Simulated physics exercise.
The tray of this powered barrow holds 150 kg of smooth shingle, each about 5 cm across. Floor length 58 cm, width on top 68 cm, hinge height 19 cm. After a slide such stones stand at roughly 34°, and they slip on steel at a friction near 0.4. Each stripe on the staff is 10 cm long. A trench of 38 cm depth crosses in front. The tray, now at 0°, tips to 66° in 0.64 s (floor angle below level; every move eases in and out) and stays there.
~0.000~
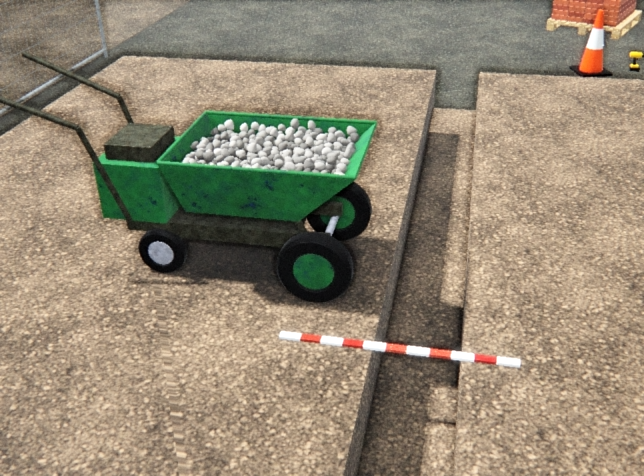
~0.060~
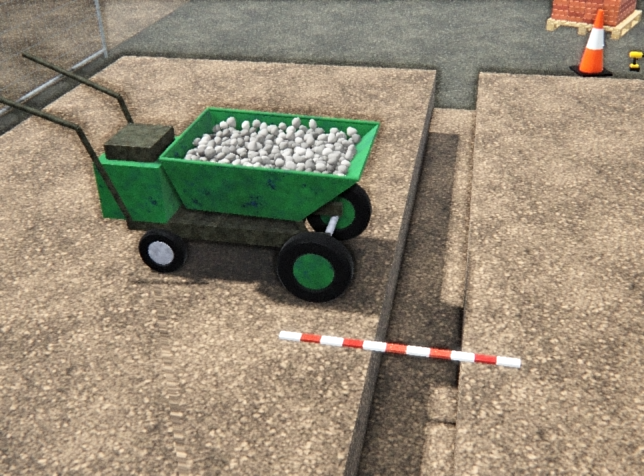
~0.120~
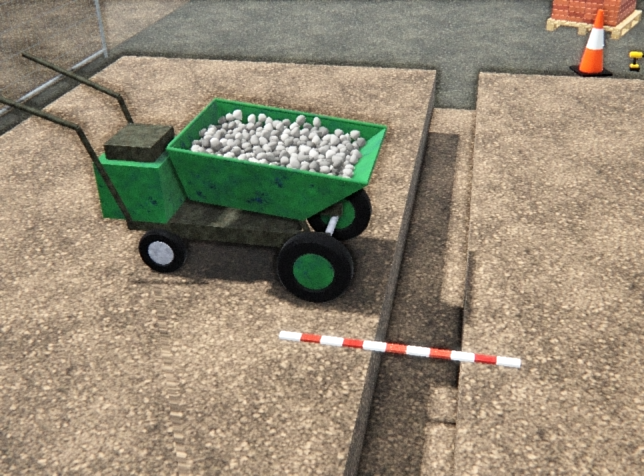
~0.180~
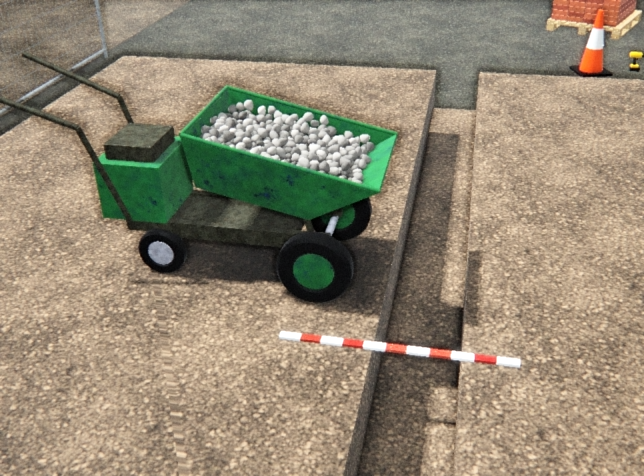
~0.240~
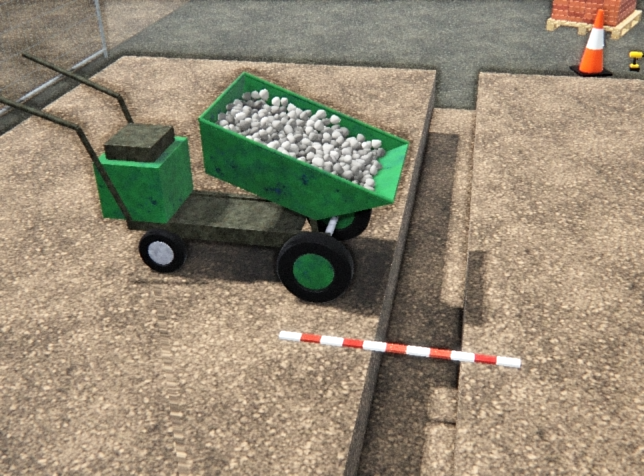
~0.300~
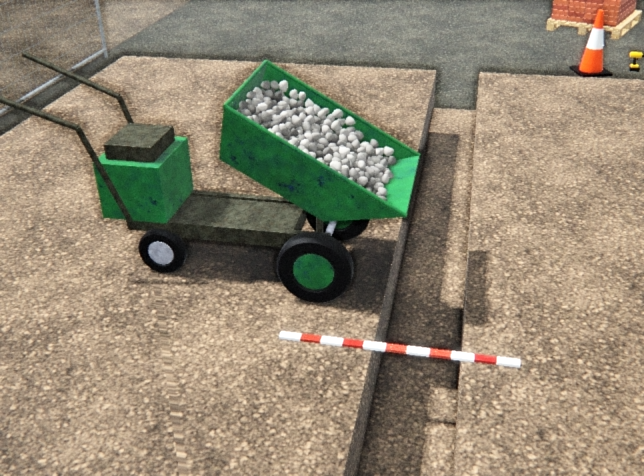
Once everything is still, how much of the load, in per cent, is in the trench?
Close to 28 in a hundred.
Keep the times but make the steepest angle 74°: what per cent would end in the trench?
Then about 35 per cent.
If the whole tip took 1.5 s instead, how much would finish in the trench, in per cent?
Then about 40 per cent.
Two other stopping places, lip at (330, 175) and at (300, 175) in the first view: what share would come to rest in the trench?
Near 55 per cent from the first place, 85 from the second.
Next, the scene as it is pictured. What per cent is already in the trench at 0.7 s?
Some 10 per cent.
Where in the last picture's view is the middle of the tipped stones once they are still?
Near (520, 283).
After 0.5 s the floor is at 56°; 100 % in the tray; the foremost stones are at (419, 212).
After 0.7 s the floor is at 66°; 75 % in the tray, 12 % in the trench, 13 % past the trench; the foremost stones are at (501, 280).
After 1.1 s the floor is at 66°; 12 % in the tray, 18 % in the trench, 71 % past the trench; the foremost stones are past the picture's edge.
After 3.0 s the floor is at 66°; 0 % in the tray, 28 % in the trench, 72 % past the trench; the foremost stones are past the picture's edge.
